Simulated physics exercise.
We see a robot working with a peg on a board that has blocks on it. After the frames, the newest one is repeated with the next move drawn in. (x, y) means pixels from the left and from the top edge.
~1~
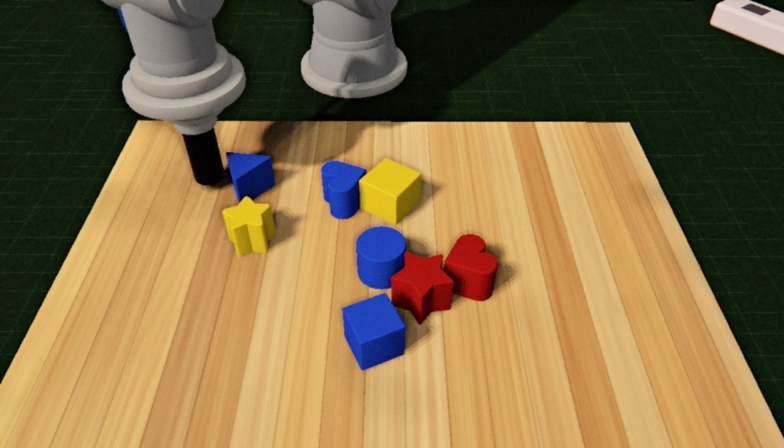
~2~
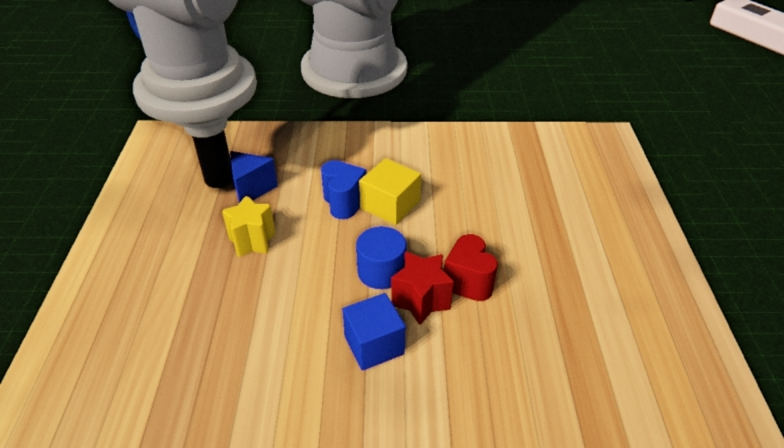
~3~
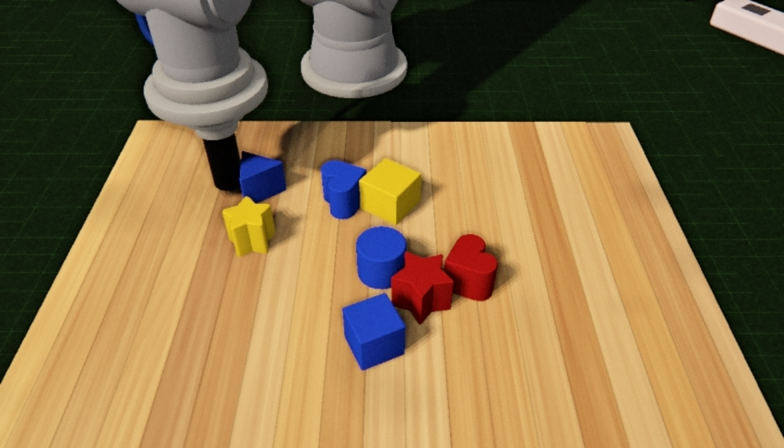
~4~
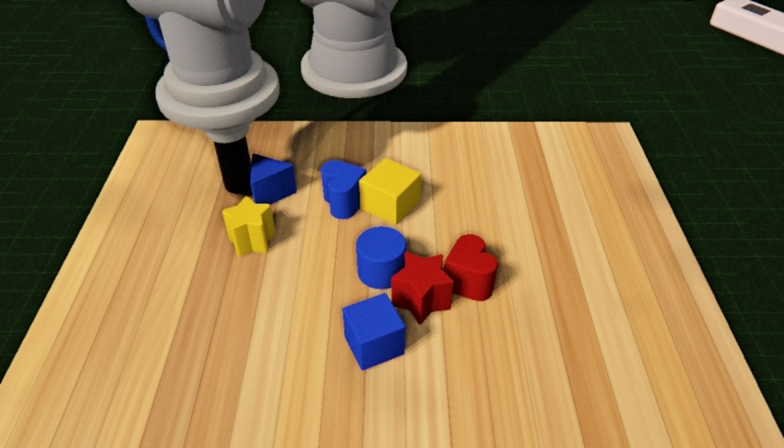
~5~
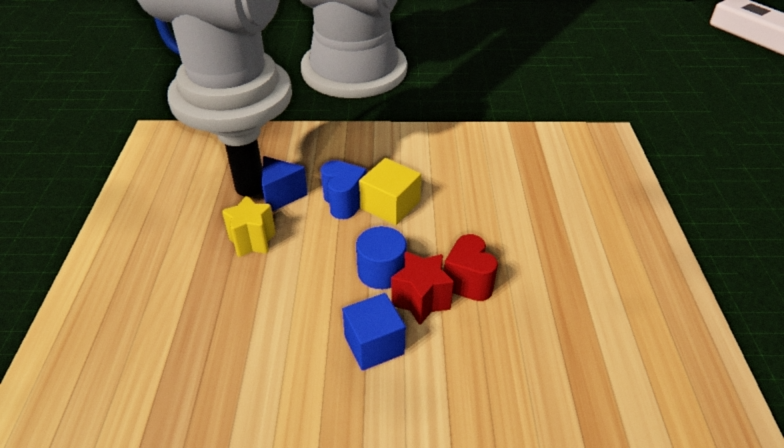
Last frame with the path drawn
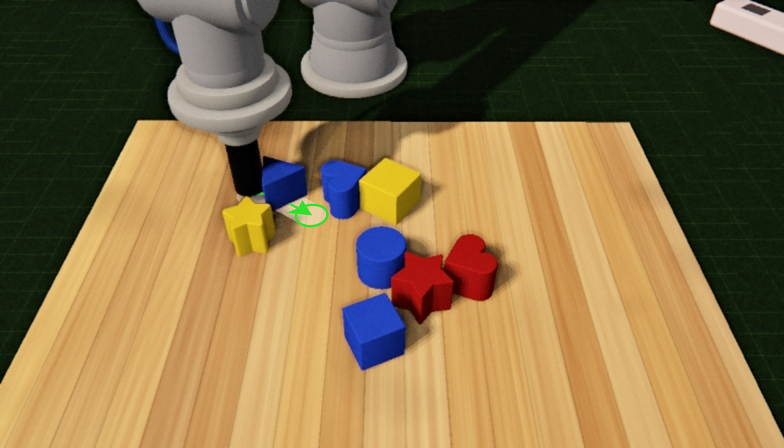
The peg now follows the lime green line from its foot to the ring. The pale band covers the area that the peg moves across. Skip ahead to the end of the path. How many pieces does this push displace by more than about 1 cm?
It looks like three or more blocks will be pushed more than about 1 cm.
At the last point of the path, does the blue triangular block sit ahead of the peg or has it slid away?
The peg pushes it to the end.
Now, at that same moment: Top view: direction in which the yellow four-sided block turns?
Turns anticlockwise.
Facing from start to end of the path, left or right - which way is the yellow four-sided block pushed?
Answer: Leftward.
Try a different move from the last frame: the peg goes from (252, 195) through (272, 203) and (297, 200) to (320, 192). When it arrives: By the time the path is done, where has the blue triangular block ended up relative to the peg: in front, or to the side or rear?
Final position: Ahead.
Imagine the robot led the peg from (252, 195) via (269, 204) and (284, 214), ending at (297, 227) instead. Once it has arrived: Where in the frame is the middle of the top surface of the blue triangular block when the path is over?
My best guess is (306, 172).
The line goes from (252, 195) via (275, 196) and (293, 205), ending at (312, 215).
The first path, step by step. Halfway along, peg at (283, 193); blue triangular block at (309, 177), turned 15° clockwise; blue heart block at (348, 175); yellow four-sided block at (395, 176).
At the end, peg at (311, 208); yellow star-shaped block unmoved; blue triangular block at (340, 189); blue heart block at (378, 182); yellow four-sided block at (424, 176), turned 20° anticlockwise.
